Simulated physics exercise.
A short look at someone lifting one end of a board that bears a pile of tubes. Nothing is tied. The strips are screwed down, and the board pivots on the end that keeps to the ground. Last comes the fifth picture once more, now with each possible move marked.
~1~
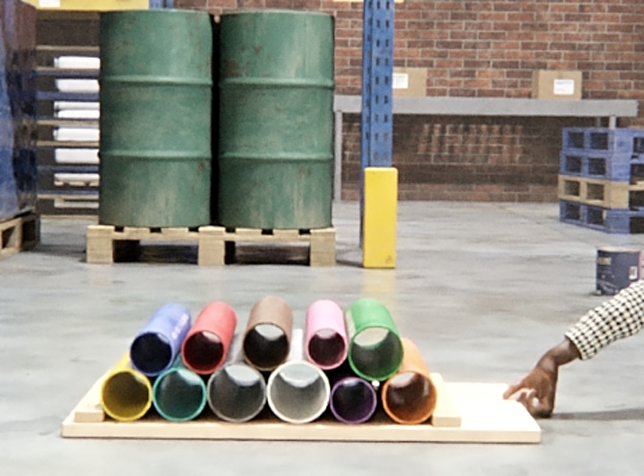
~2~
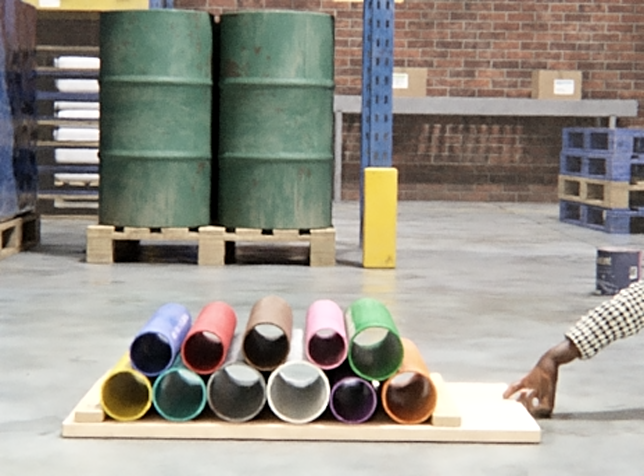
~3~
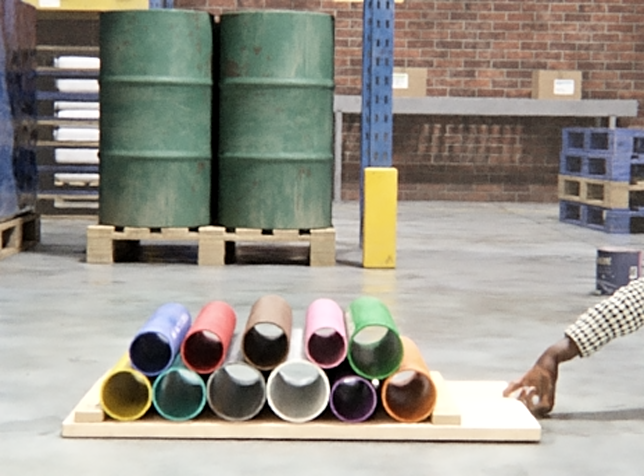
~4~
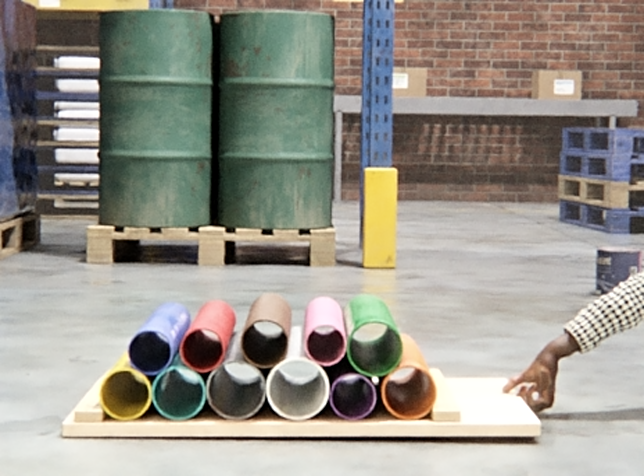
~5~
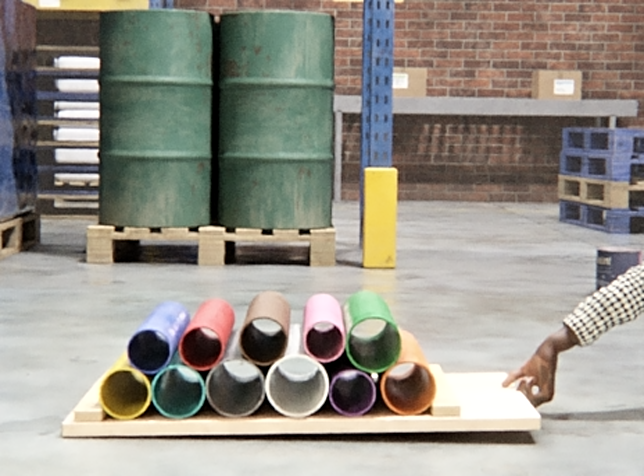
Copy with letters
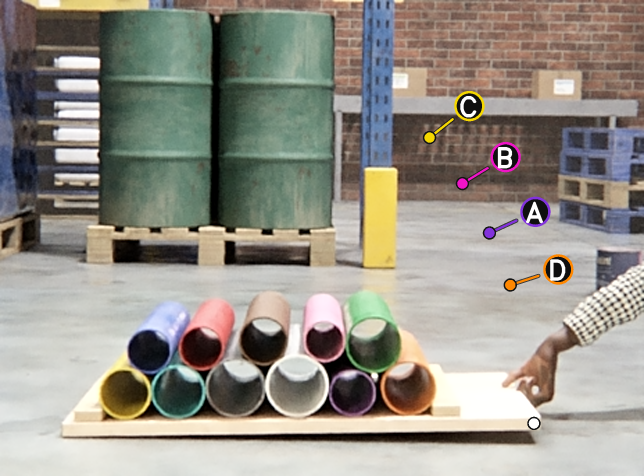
A hand slightly lifts the right end of a board stacked with colourful tubes.
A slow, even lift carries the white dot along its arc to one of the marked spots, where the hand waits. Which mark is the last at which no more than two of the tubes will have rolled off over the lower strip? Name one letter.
Stop at D.
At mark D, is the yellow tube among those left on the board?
Yes, with D.
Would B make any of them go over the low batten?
At B: Yes.
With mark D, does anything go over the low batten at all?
At D: No.
On the marked copy, A at (489, 233); B at (463, 184); C at (429, 138); D at (510, 285); the white dot at (534, 423).
With D. Early on, board at 14°.
Further on, board at 19°.
At the end, board at 19°, none over the low batten.
As for the rest, A four over the low batten (blue, pink, red, brown); B eleven over the low batten; C eleven over the low batten.
